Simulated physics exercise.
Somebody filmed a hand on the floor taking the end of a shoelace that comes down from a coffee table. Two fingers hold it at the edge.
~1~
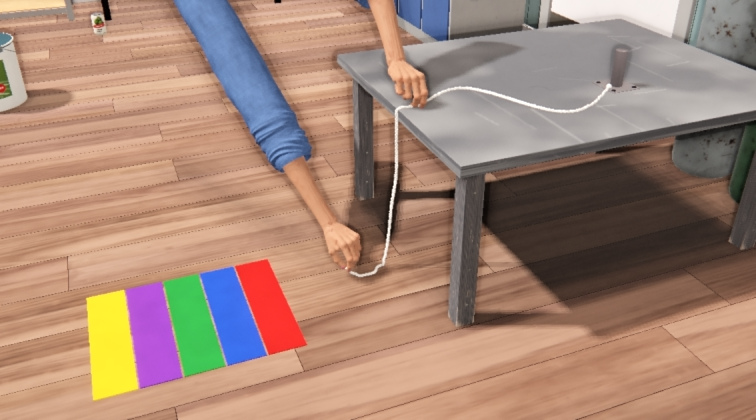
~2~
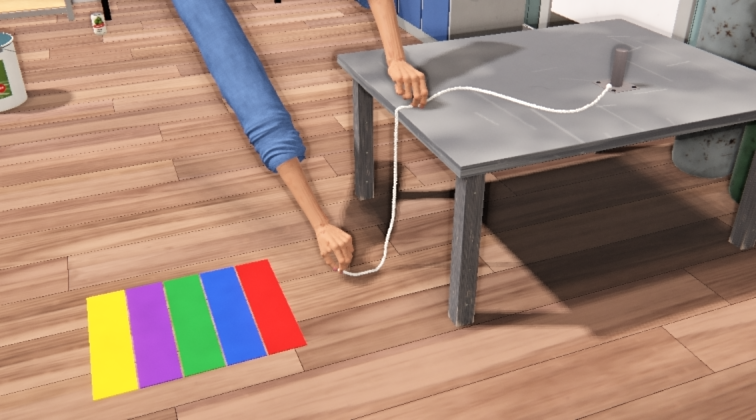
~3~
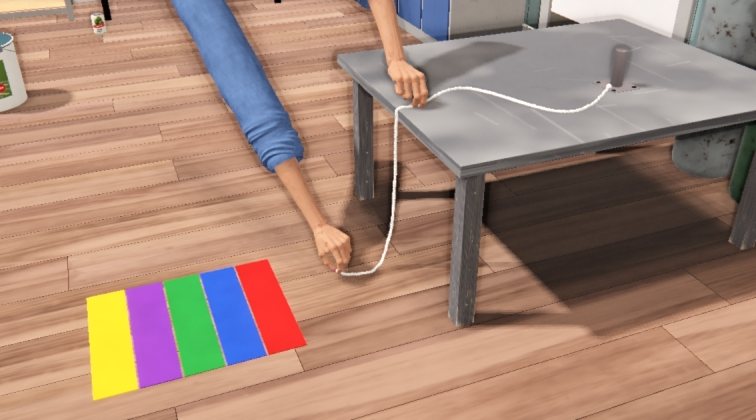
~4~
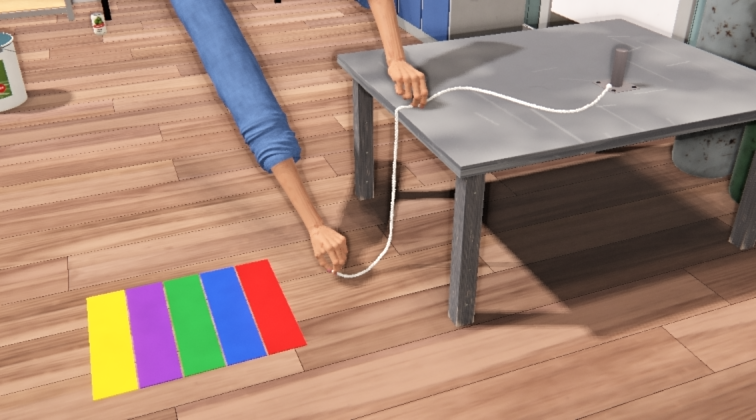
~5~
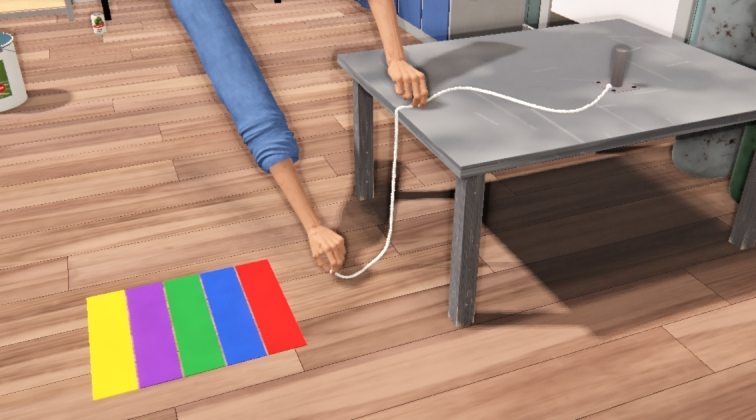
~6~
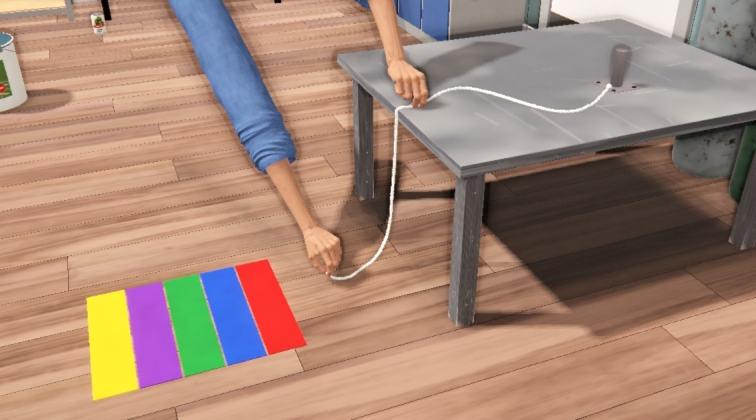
A hand near the floor, gripping the end of a white cord that hangs over the edge of a gray table, shifts slightly left toward the red end of a row of colored stripes. The low end of the cord moves with it, while the other hand stays at the table's edge.
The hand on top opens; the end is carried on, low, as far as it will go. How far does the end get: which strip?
The end stops over the purple strip.
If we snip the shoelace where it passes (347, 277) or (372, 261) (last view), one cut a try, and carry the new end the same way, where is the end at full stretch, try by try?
In that order: (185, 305) and (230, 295).
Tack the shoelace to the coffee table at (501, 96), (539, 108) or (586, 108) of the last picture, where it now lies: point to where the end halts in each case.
Near (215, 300), (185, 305) and (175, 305).
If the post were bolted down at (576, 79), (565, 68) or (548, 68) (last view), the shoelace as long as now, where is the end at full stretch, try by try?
In that order: (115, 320), (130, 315) and (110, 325).
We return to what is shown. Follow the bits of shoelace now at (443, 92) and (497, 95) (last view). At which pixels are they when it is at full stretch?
At (397, 120), then (456, 106).
A little later, end near (216, 298); over blue.
Next, end near (176, 307); over green.
When it is tight, end near (150, 313); over purple. It gets as far as the purple strip.
